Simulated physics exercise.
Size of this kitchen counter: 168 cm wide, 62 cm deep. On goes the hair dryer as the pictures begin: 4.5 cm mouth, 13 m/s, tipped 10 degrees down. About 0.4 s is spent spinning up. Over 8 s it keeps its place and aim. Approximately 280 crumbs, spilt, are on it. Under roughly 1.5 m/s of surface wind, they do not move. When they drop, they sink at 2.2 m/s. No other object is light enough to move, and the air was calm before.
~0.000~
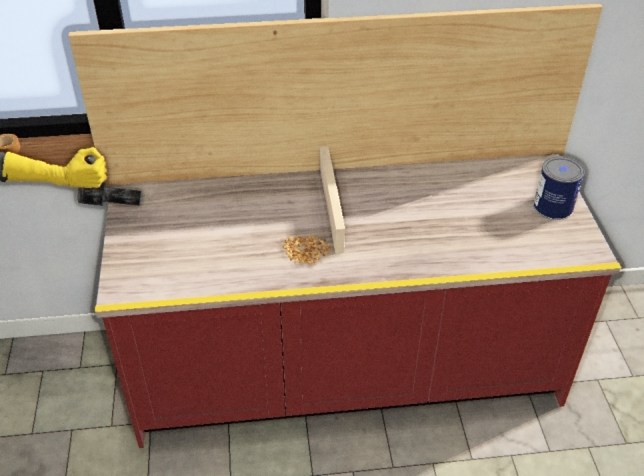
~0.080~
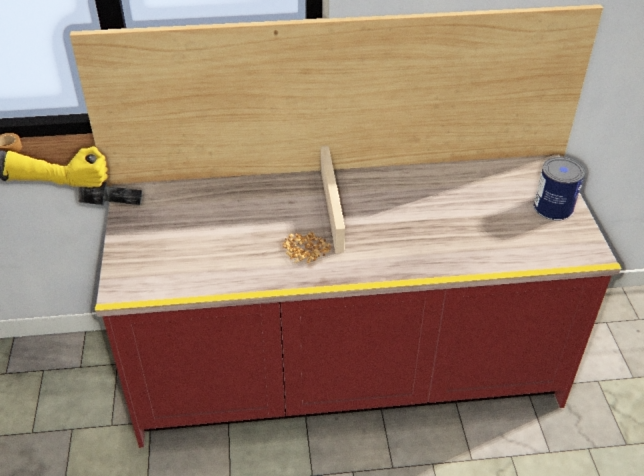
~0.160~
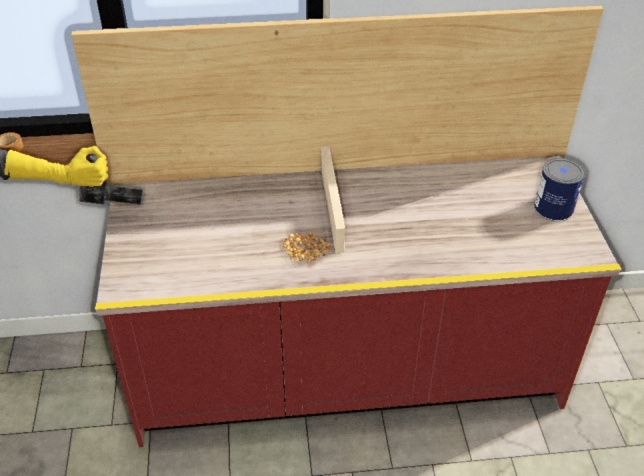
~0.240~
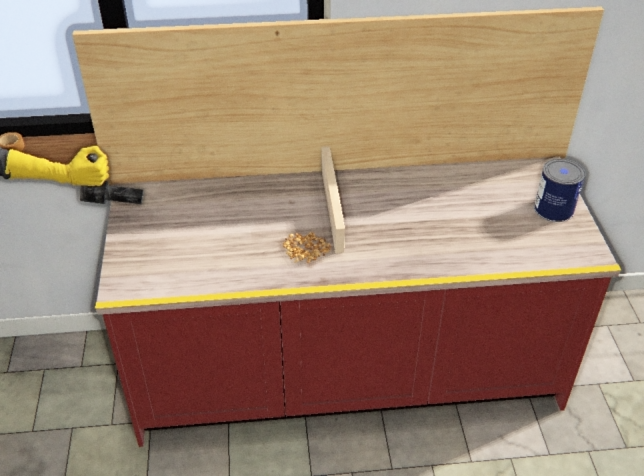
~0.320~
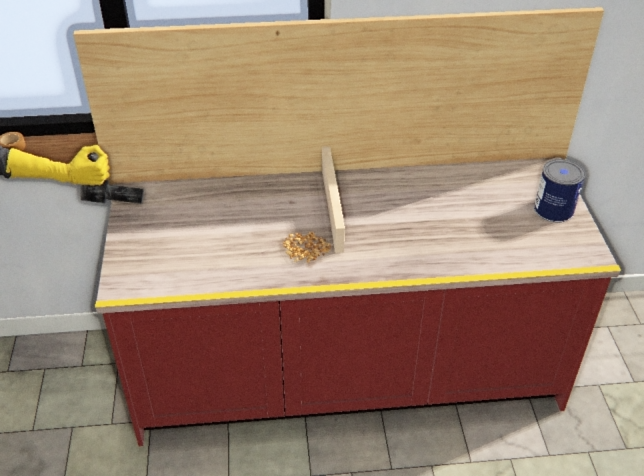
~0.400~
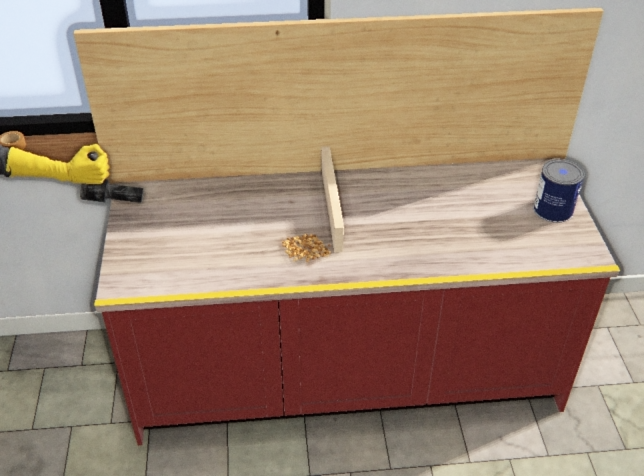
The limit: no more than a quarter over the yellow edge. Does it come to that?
The quarter line is overstepped.
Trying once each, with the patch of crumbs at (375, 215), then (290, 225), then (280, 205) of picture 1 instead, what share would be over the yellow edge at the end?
Results, one try each: 0 %, 100 %, 5 %.
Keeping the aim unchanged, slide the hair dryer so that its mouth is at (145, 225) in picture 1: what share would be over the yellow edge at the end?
Near 90 per cent.
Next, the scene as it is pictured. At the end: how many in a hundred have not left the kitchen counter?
Around 10 per cent.
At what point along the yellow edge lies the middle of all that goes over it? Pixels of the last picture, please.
Median crossing point, approx. (338, 290).
After 1.6 s, 16 % are on the move or not yet settled, 81 % are over the yellow edge; the middle of those still in play is near (320, 271).
After 2.6 s, 10 % are on the move or not yet settled, 85 % are over the yellow edge; the middle of those still in play is near (320, 273).
After 4.4 s, 8 % are on the move or not yet settled, 86 % are over the yellow edge.
After 8.0 s, at the end, 88 % are over the yellow edge.
